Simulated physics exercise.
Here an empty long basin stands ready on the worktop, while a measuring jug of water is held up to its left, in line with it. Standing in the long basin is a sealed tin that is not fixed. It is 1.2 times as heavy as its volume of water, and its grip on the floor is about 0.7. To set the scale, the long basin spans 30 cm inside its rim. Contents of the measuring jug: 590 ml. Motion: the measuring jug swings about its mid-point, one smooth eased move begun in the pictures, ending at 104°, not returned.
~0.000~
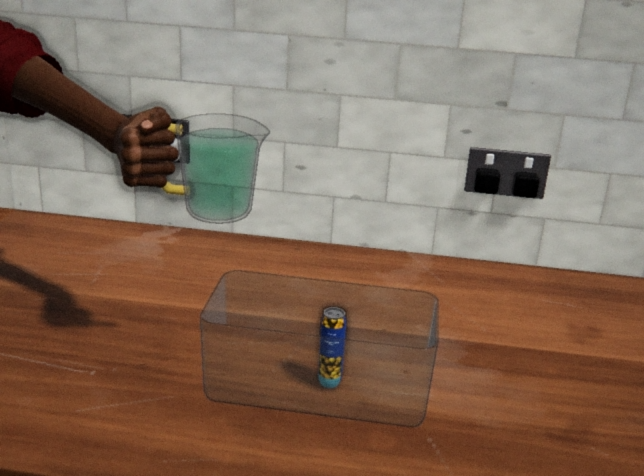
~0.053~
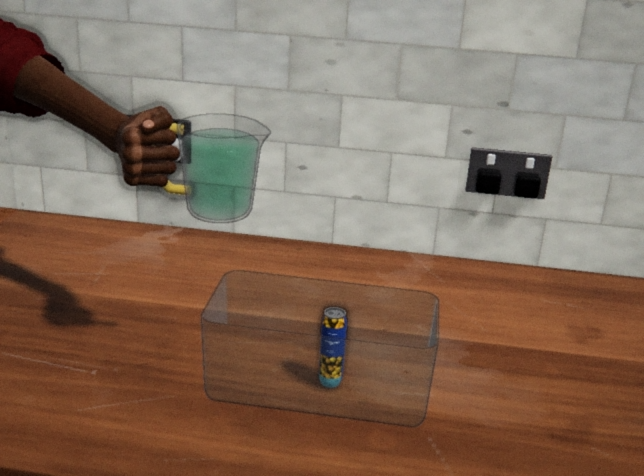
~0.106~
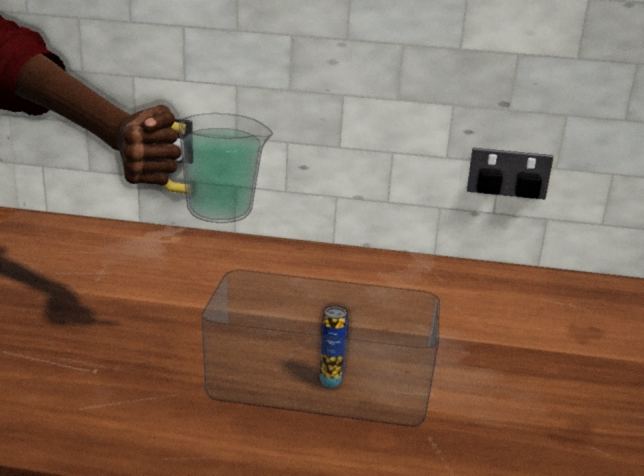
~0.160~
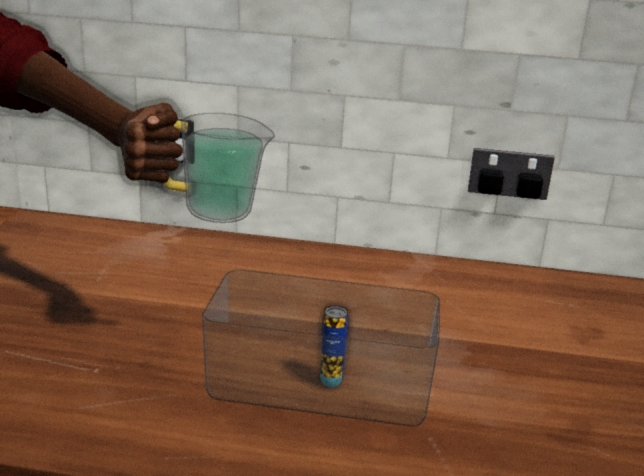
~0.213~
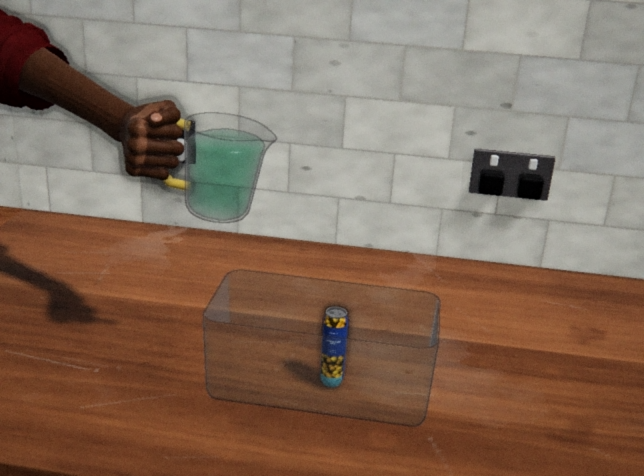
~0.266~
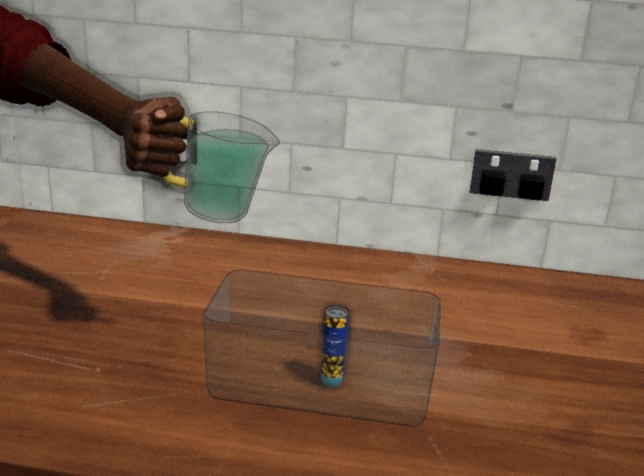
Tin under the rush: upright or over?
It will tip.
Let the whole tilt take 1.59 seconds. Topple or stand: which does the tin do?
Then it tips over.
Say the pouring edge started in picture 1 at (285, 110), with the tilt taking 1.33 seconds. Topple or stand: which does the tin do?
Result: Tin upright.
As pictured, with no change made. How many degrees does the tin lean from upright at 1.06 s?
It sits at roughly 0°.
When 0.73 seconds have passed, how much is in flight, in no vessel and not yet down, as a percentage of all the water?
It comes to roughly 16 per cent.
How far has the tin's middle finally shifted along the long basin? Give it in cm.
7.5 cm.
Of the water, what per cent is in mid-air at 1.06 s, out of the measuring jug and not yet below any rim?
24 per cent or so.
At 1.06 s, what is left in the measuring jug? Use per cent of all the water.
I'd say some 26 per cent remains.
Then, 0.73 s in, the tilt is 61° and 80 per cent is still to pour; the tin stands where it began.
Then, 1.06 s in, the tilt is 96° and 25 per cent is still to pour; the tin stands where it began.
Then, 1.42 s in, the tilt is 104° and 1 per cent is still to pour; the tin lies on its side.
Then, 1.80 s in, the tilt is 104° and 0 per cent is still to pour; the tin lies on its side.
Finally, the tin lies on its side.
